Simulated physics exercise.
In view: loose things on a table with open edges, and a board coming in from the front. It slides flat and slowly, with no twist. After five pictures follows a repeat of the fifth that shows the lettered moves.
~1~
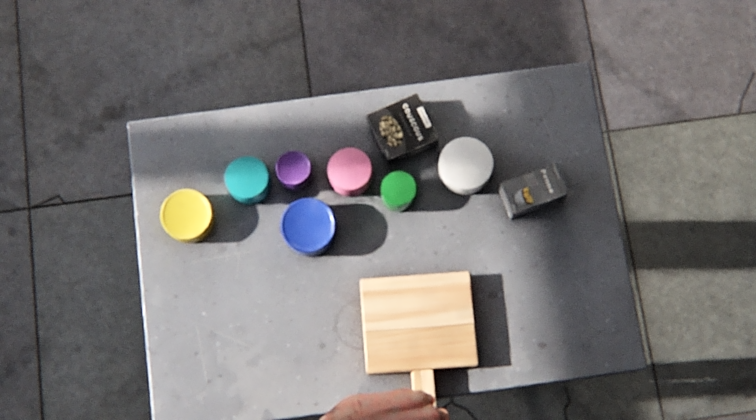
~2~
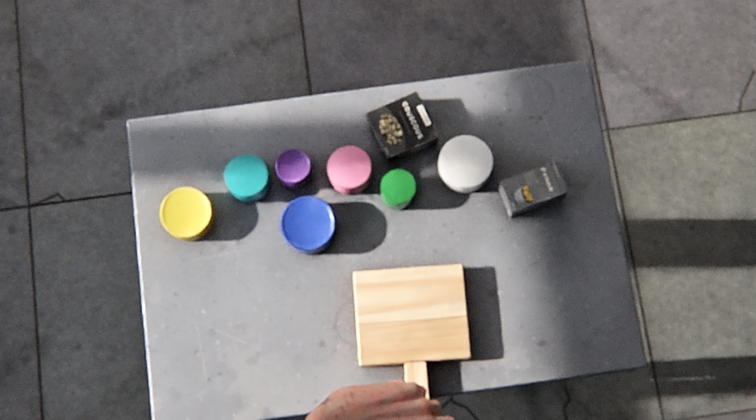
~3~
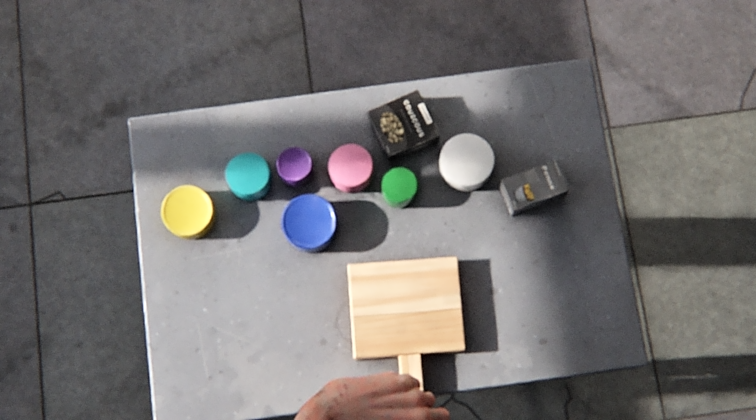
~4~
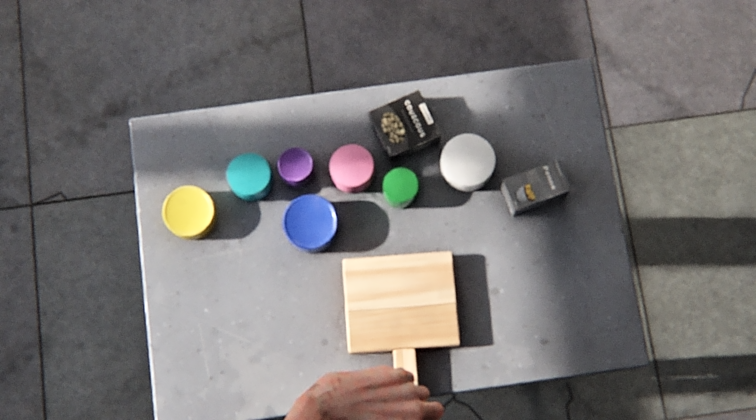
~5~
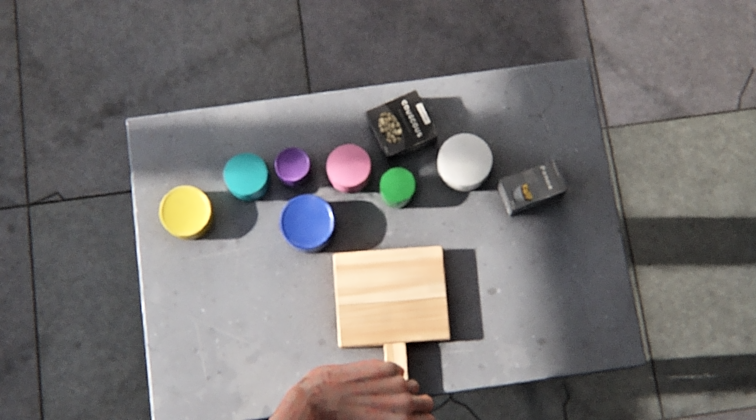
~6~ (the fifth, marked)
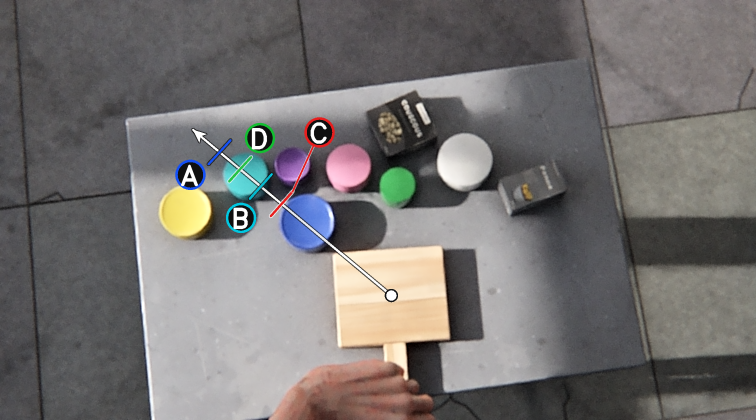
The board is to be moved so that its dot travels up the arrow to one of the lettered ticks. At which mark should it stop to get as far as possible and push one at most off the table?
As far as mark D.
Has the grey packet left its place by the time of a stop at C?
No.
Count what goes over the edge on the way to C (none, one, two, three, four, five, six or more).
By then, none.
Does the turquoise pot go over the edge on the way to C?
No.
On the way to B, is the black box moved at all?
By then, no.
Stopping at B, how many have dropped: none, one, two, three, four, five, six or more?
By then, none.
On the marked copy, A at (220, 152); B at (261, 186); C at (282, 204); D at (240, 169); the arrow from (391, 296) to (193, 130); the white dot at (391, 296).
With D. Early on, board (336, 251); purple tub (295, 141); turquoise pot (237, 165).
Further on, board (282, 205); purple tub (306, 115); blue jar (267, 135).
At the end, board (241, 172); blue jar (255, 100); turquoise pot (194, 110); none fallen.
As for the rest, A drops two; B is within the limit but short; C is within the limit but short.
